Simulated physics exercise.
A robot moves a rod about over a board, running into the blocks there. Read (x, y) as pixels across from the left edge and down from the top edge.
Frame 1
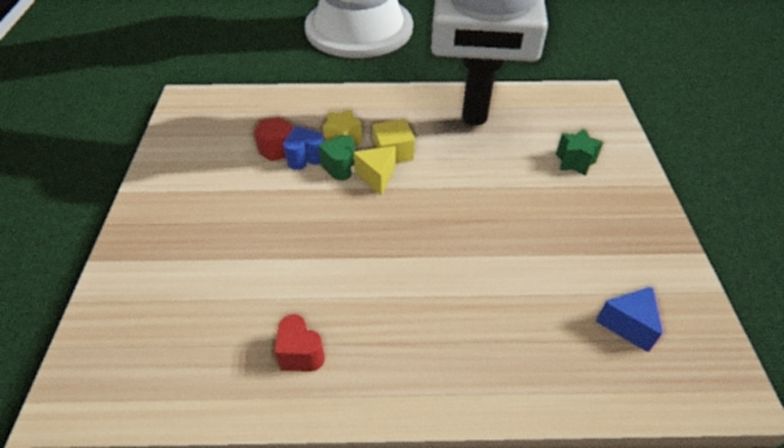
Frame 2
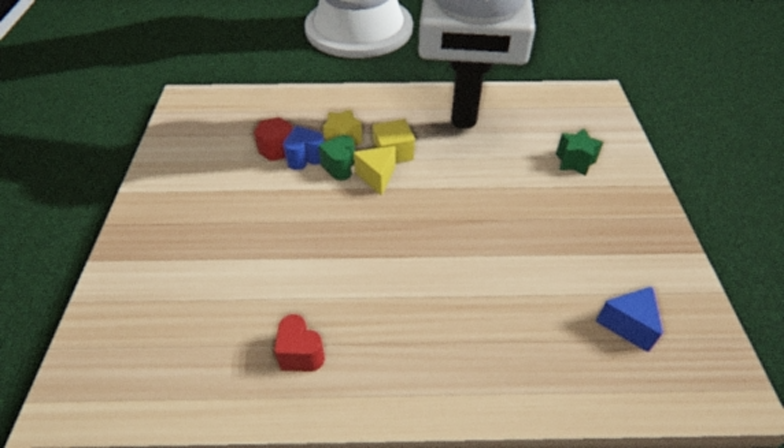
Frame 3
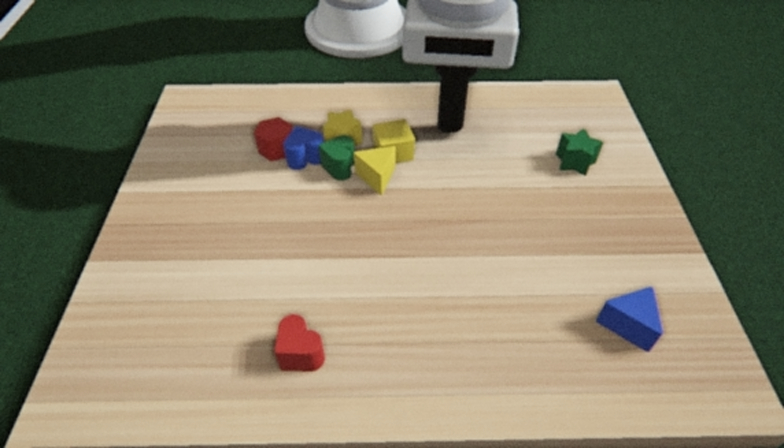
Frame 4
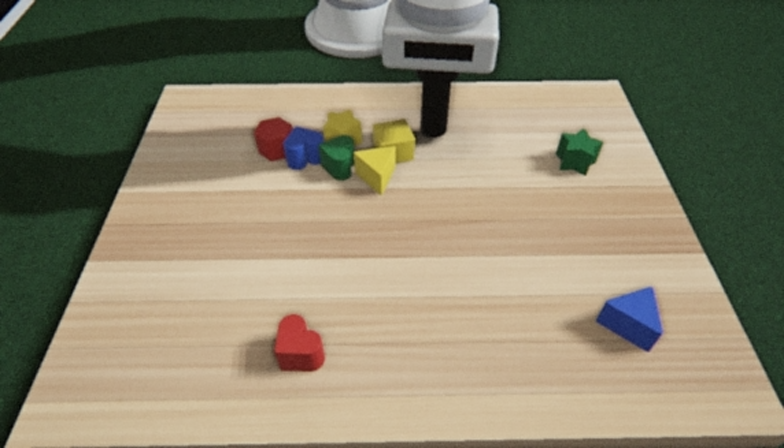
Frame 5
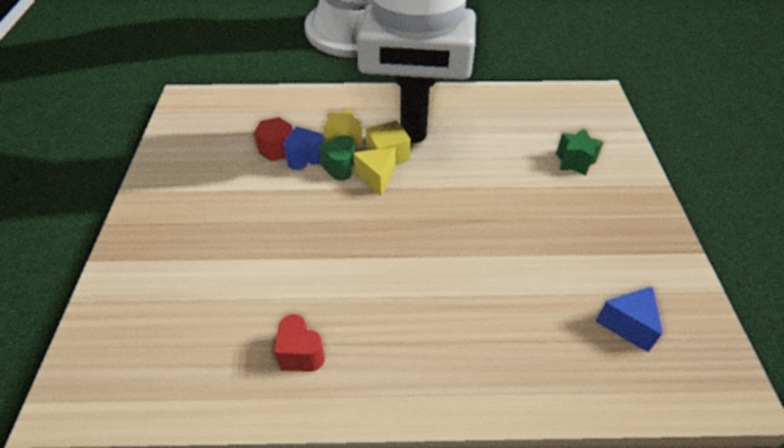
A robot's black rod moves left along the far edge of a wooden board toward a cluster of colourful blocks, then pushes the yellow square block slightly left, while the red heart, blue triangle and green star stay still.
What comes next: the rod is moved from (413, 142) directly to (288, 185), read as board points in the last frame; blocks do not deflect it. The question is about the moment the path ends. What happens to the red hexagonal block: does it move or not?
The result: It stays put.
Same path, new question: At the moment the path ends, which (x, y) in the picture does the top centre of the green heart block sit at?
At the end it should sit near (239, 207).
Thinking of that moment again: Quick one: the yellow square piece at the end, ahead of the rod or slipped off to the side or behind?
It remains before the rod.
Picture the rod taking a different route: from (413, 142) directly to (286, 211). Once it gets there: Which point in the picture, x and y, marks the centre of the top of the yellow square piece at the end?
When the path ends, it will be at (261, 173).
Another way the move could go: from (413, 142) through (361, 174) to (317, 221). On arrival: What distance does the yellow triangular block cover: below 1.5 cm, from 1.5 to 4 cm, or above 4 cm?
It moves a fair bit, 1.5 to 4 cm.
On the path given first. One third of the way, rod (372, 149); green heart block (314, 158), turned 30° anticlockwise; yellow triangular block (376, 161); yellow square piece (344, 147).
Two thirds of the way, rod (331, 163); green heart block (275, 180), turned 45° anticlockwise; yellow triangular block (375, 161), turned 15° anticlockwise; yellow square piece (302, 164), turned 15° anticlockwise.
At the end, rod (286, 178); red hexagonal block not moved; green heart block (239, 207), turned 70° anticlockwise; yellow triangular block (375, 161), turned 15° anticlockwise; yellow square piece (259, 184), turned 40° anticlockwise.
